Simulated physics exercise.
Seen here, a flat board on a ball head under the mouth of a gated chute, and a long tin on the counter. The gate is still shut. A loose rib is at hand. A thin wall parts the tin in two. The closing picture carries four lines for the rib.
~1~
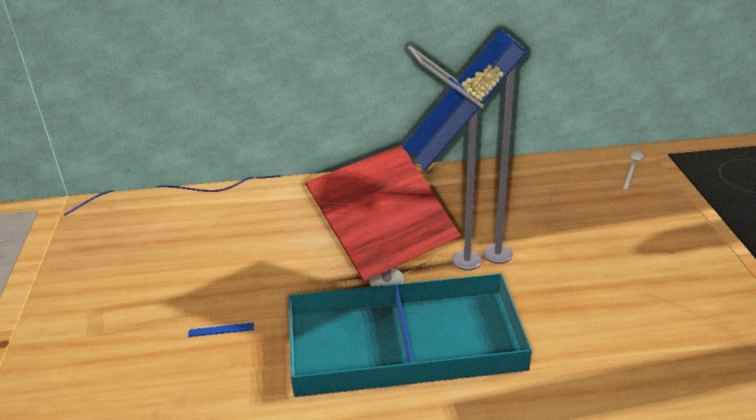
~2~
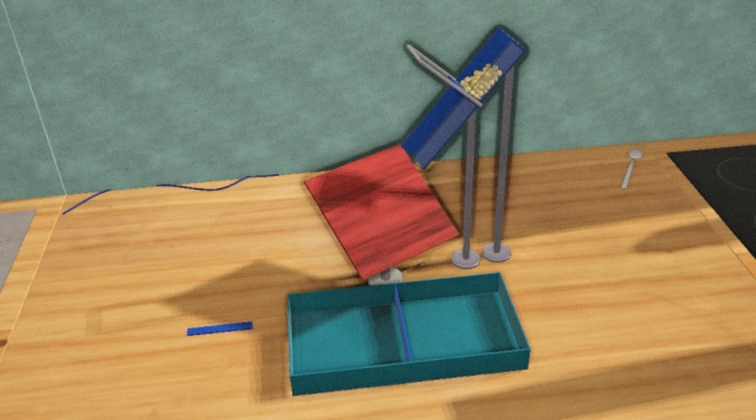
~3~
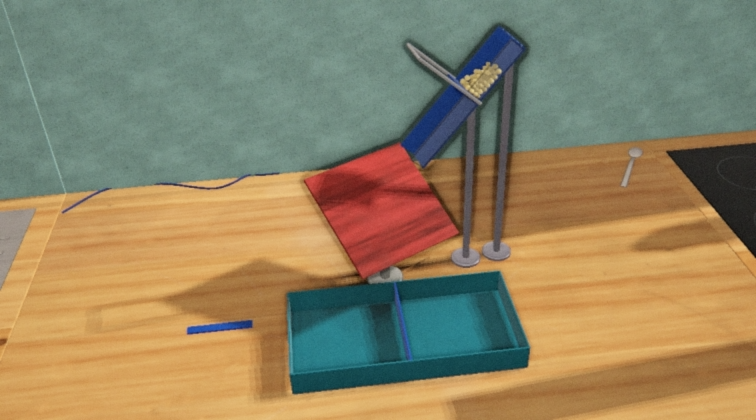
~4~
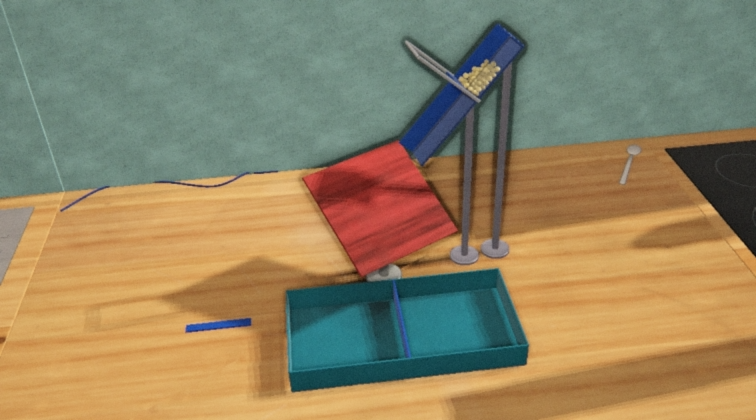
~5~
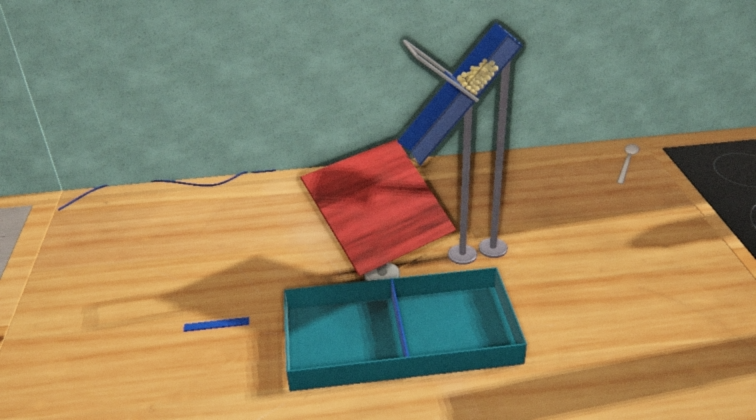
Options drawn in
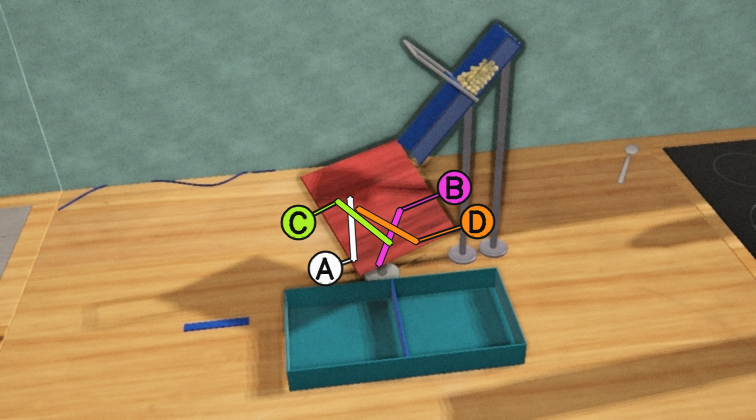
The clip shows small yellowish pieces behind a grey gate in a sloping blue chute, above a tilted red board and a divided teal tin on a wooden counter; the view drifts very slightly, but nothing else visibly moves.
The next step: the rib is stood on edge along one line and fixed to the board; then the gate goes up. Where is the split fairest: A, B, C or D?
I would pick line A.
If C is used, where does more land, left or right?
The right half.
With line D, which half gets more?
Right.
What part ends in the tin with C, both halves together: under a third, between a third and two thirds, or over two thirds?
Line C gives over two thirds.
On the marked copy, line A from (350, 198) to (353, 259); line B from (399, 210) to (379, 264); line C from (337, 201) to (389, 242); line D from (358, 209) to (416, 241).
With A, of what is caught, about half in the left half, about half in the right.
With B, of what is caught, most in the left half, a small part in the right.
With C, of what is caught, none in the left half, all in the right.
With D, of what is caught, a small part in the left half, nearly all in the right.
